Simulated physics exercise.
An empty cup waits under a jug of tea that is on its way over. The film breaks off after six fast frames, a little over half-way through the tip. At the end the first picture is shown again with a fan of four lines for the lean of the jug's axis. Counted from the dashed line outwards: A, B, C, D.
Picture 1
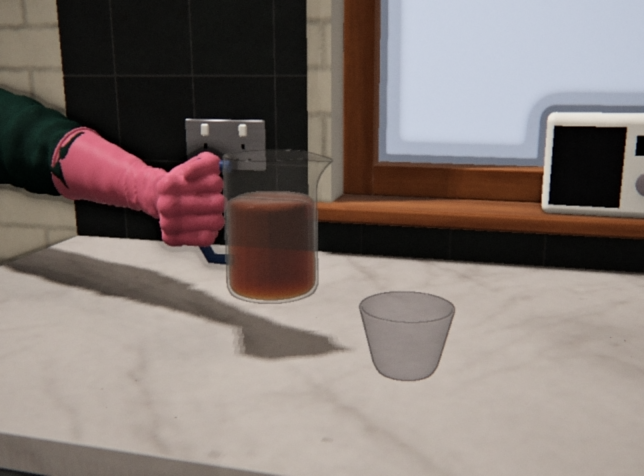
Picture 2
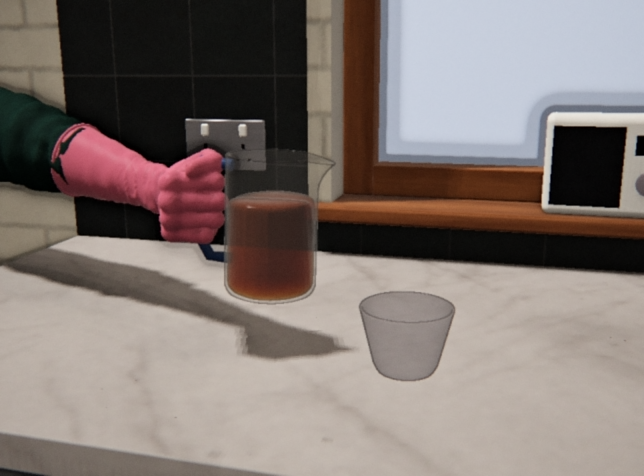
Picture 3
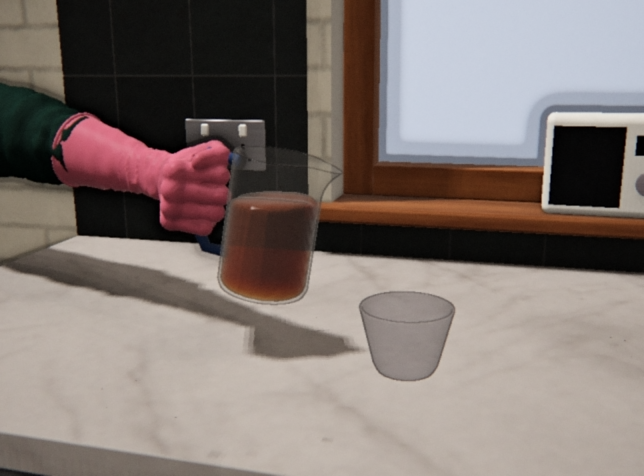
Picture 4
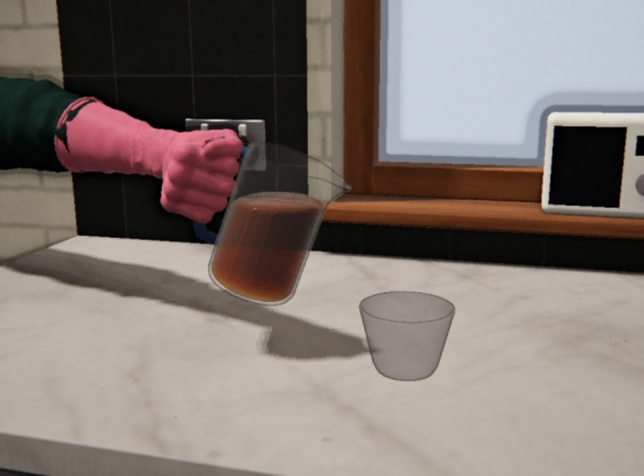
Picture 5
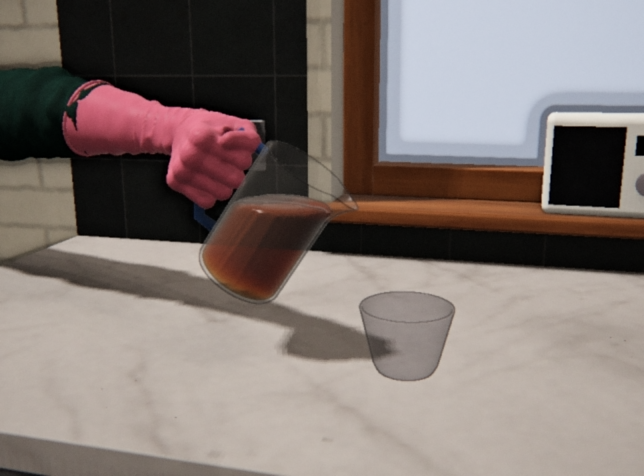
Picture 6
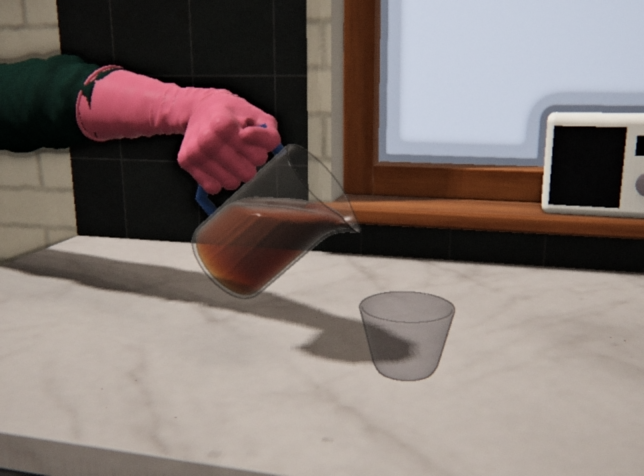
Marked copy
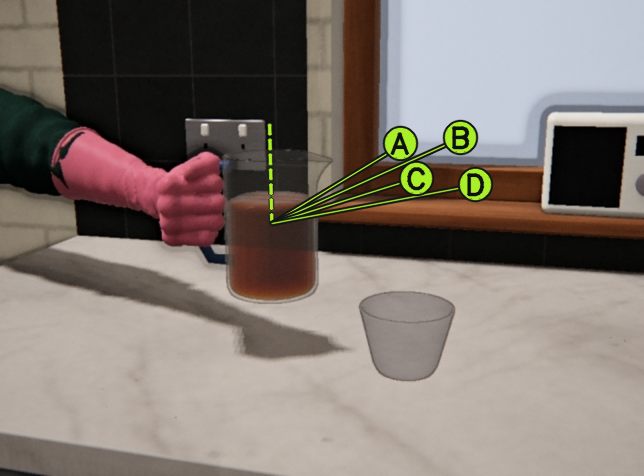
A pink-gloved hand held a clear jug of brown tea above a marble counter, then steadily tilted it far over to the right, its spout lowering near an empty clear cup.
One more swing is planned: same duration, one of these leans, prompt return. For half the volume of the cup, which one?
Line B does it best.
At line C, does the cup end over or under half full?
Over.
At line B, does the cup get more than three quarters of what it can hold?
No, less.
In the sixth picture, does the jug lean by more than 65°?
No.
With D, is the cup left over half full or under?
Over half.
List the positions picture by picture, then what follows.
Upright, lip at (330, 160); rim of the cup round (407, 306); nothing has left yet, in the first picture.
Tipped about 2°, lip at (333, 163); nothing has left yet, in the second picture.
Tipped about 10°, lip at (341, 172); nothing has left yet, in the third picture.
Tipped about 21°, lip at (350, 188); nothing has left yet, in the fourth picture.
Tipped about 34°, lip at (356, 208); nothing has left yet, in the fifth picture.
Tipped about 48°, lip at (358, 230); nothing has left yet, in the sixth picture.
In lime, A at (386, 153); B at (445, 145); C at (400, 183); D at (459, 188).
Choosing A, the cup ends with about 29 % of what it can hold.
Choosing B, the cup ends with about 49 % of what it can hold.
Choosing C, the cup ends with about 75 % of what it can hold.
Choosing D, the cup ends with about 88 % of what it can hold; 8 % of the tea is spilt.
